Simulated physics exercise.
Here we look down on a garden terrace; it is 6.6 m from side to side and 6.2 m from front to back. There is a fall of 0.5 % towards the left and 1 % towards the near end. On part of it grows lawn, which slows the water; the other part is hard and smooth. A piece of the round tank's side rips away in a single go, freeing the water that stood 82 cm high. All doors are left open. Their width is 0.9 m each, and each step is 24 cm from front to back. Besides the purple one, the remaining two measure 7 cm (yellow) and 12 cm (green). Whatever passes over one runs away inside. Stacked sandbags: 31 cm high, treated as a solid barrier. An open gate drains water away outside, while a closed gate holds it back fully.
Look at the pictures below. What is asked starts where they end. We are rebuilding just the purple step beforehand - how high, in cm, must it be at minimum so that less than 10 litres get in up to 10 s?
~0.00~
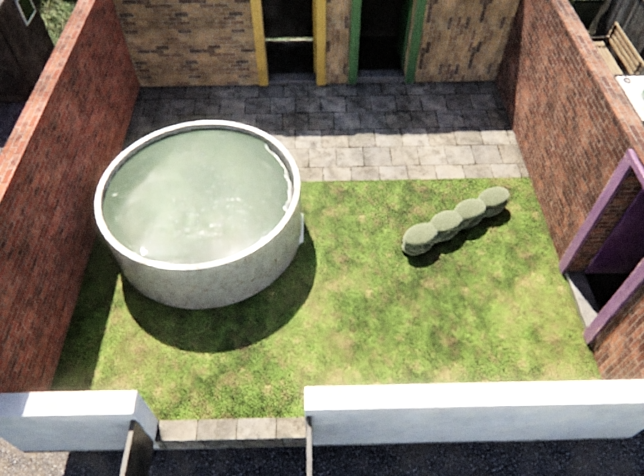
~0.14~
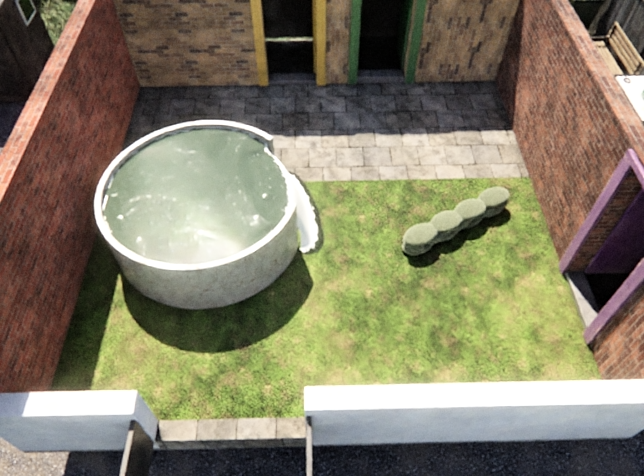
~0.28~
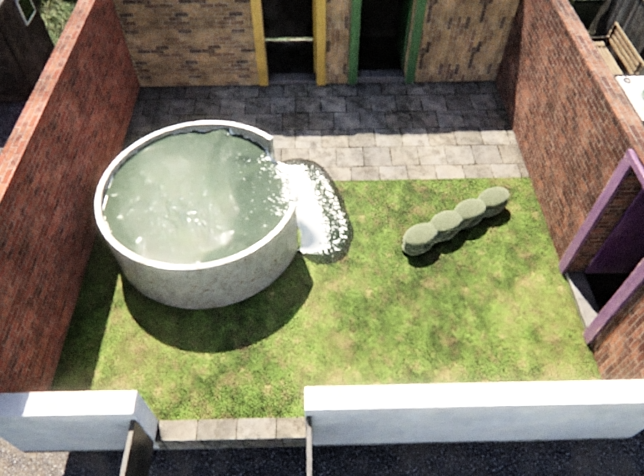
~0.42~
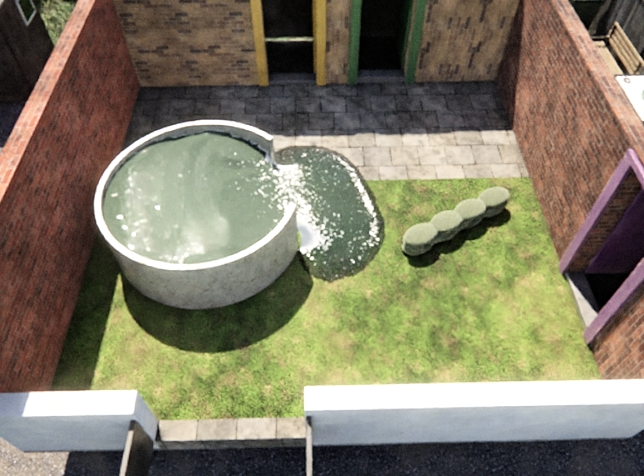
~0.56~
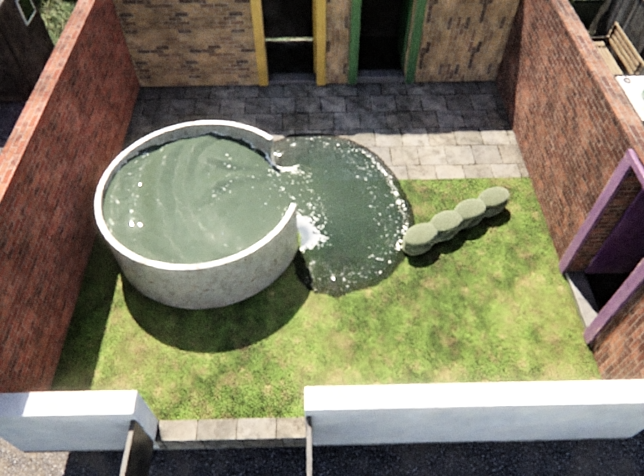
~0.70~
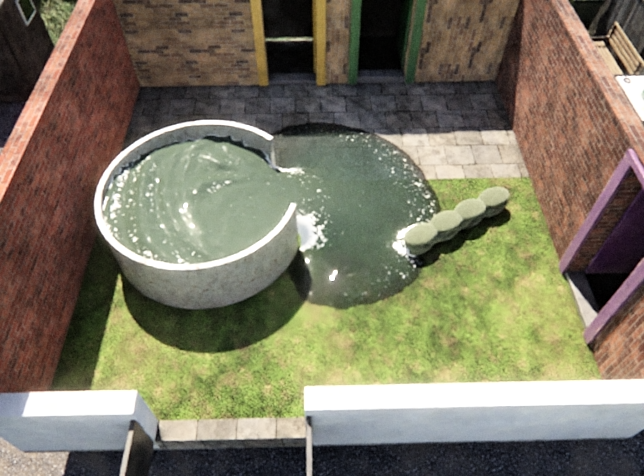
It needs to be about 6.5 cm high.
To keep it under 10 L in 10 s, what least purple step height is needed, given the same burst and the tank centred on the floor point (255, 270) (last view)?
With that change, some 18 centimetres.
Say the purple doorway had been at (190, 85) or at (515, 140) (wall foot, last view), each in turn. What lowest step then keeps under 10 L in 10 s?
13.0 and 31 cm.
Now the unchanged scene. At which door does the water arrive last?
I'd go with the purple door.
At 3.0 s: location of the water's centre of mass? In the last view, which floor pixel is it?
Approximately (343, 190).
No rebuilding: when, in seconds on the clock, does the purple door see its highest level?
Approximately 8.0 s.
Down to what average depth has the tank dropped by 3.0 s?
Around 35 centimetres.
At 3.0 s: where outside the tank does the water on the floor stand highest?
Around (483, 89).
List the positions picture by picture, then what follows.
The round tank at (200, 190) is whole and still, 82 cm deep; the purple door at (607, 258) is dry, in the first picture.
The gap is at (294, 199), the front 0.3 m out at (316, 244); the back of the round tank holds 82 cm, in the second picture.
The front is at (322, 172), 0.7 m from the gap at (294, 200); 1.2 m2 of floor is wet, 82 cm left at the back, in the third picture.
Water pours out at (294, 201) and has run 1.2 m, to (375, 211); about 11 cm deep outside, 82 cm at the back, in the fourth picture.
Water pours out at (294, 201) and has run 1.7 m, to (407, 211); about 9 cm deep outside, 81 cm at the back, in the fifth picture.
Water pours out at (294, 201) and has run 2.1 m, to (432, 198); about 8 cm deep outside, 75 cm at the back; 2.1 m in a straight line remain to the purple door at (607, 258), in the sixth picture.
After 1.4 s water covers 40 % of the floor, deepest (39 cm) near (407, 239); it has not reached the purple door.
After 3.0 s water covers 60 % of the floor, deepest (46 cm) near (483, 89); it has not reached the purple door.
After 10.0 s water covers 95 % of the floor, deepest (19 cm) near (134, 189); 8 cm at the purple door, 3 litres in over its 8 cm step.
At the purple door as built, the water arrived by 3.1 s and peaked near 9 cm at 8.0 s.
Run again over the same 10 s with other heights there, 19 litres in over 5.5 cm, 5 litres over 7.5 cm. The limit of 10 litres is kept from about 6.5 cm up.
